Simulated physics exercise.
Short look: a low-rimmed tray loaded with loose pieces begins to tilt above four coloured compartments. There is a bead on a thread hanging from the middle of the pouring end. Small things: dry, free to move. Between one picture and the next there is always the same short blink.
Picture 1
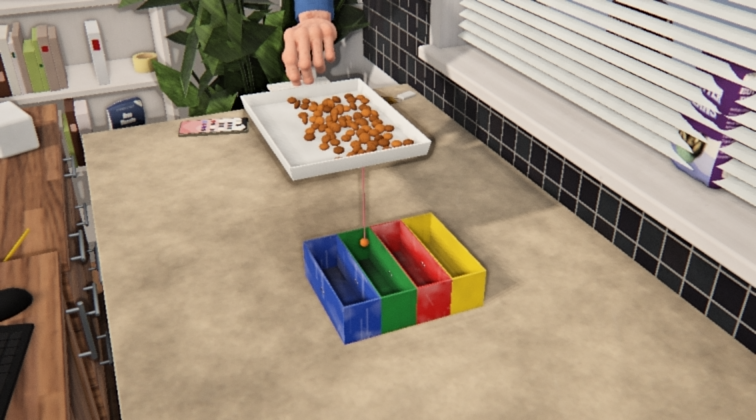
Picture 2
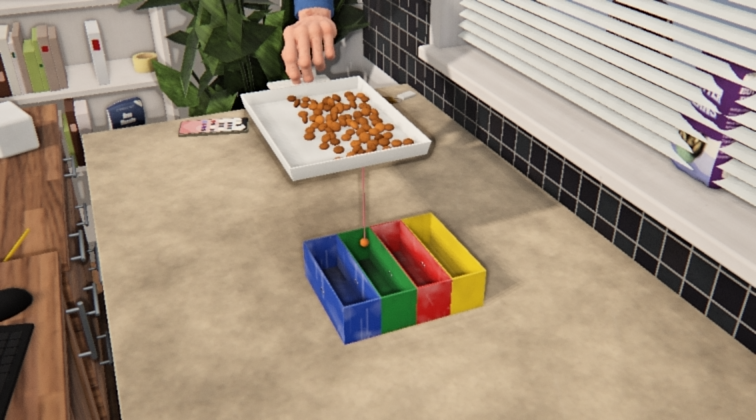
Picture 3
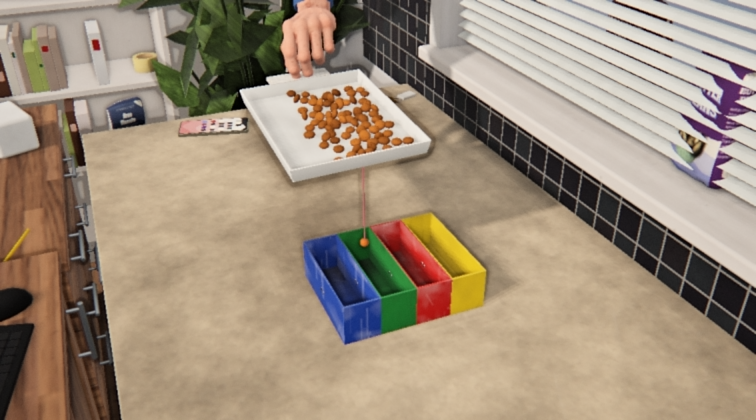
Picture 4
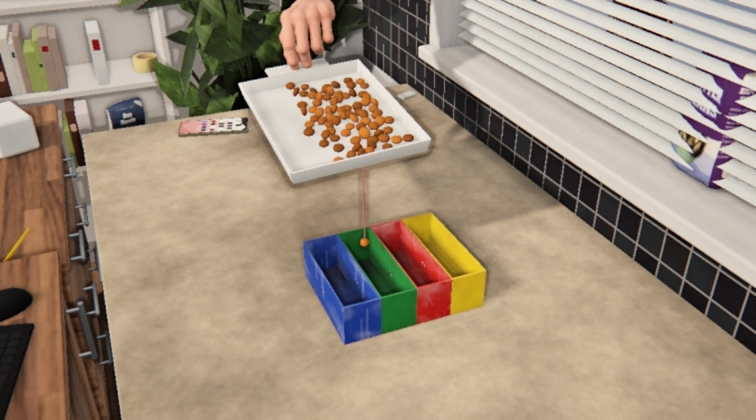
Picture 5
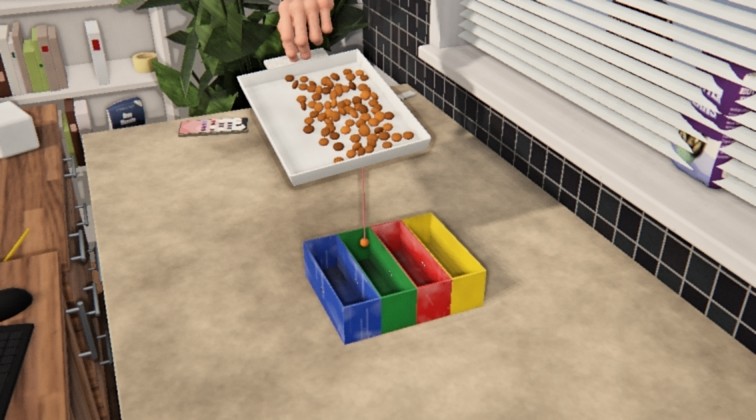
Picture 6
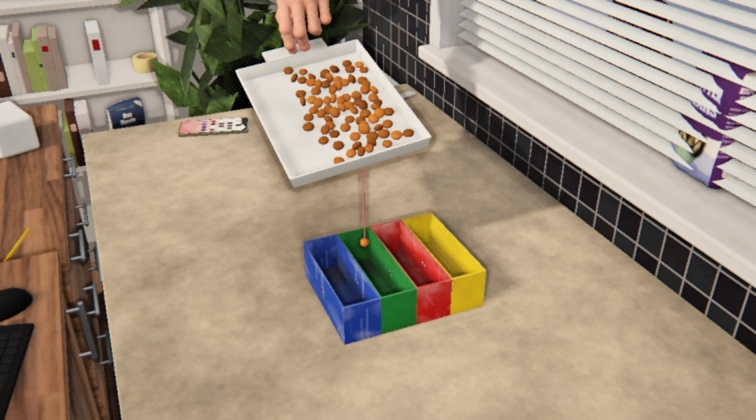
A hand slowly tilts a white tray of brown pieces above four coloured compartments.
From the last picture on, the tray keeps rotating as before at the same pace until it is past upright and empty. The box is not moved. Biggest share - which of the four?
Blue cell.
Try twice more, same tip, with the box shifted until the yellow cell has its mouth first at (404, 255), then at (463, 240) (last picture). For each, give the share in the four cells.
Result, in turn: 100 %, 10 %.
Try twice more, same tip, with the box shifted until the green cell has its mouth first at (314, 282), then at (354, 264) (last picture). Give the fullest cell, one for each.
Try 1 - that green cell; try 2 - blue.
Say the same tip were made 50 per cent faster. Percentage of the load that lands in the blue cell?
About 20 %.
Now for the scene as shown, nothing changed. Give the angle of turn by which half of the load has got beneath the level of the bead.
Roughly 100 degrees of tilt.
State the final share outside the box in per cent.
About 70 per cent.
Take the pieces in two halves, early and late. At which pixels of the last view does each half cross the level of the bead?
First around (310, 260), afterwards around (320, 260).
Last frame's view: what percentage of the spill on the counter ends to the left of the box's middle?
I make it about 100 percent or so.
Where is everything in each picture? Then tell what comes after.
The first frame shows corners of the pouring end (293, 166) and (427, 141), level; middle of the load (350, 124), bits of cat kibble; bead on its thread (365, 242); blue cell (362, 318); green cell (399, 308); red cell (434, 298); yellow cell (468, 289).
The second frame shows corners of the pouring end (293, 167) and (427, 141), level; middle of the load (350, 123).
The third frame shows corners of the pouring end (293, 168) and (427, 140), tipped barely, lowest at the left corner; middle of the load (349, 120).
The fourth frame shows corners of the pouring end (293, 171) and (427, 138), tipped a little, lowest at the left corner; middle of the load (349, 115).
The fifth frame shows corners of the pouring end (293, 173) and (427, 137), tipped a little, lowest at the left corner; middle of the load (349, 110).
The sixth frame shows corners of the pouring end (293, 176) and (427, 136), tipped clearly, lowest at the left corner; middle of the load (349, 106); blue cell (362, 318); green cell (399, 308); red cell (434, 298); yellow cell (468, 289).
Just after the last frame, tray tipped steeply; every one on the tray.
A moment on, tray tipped right over; roughly half on the tray; about a tenth in the blue cell; roughly a third falling or outside the box.
Further on, tray tipped past a quarter turn; roughly a quarter in the blue cell; just a few in the green cell; roughly two thirds falling or outside the box.
When it is over, tray tipped past a quarter turn; roughly a quarter in the blue cell; just a few in the green cell; not one in the red cell; not one in the yellow cell; roughly two thirds outside the box.
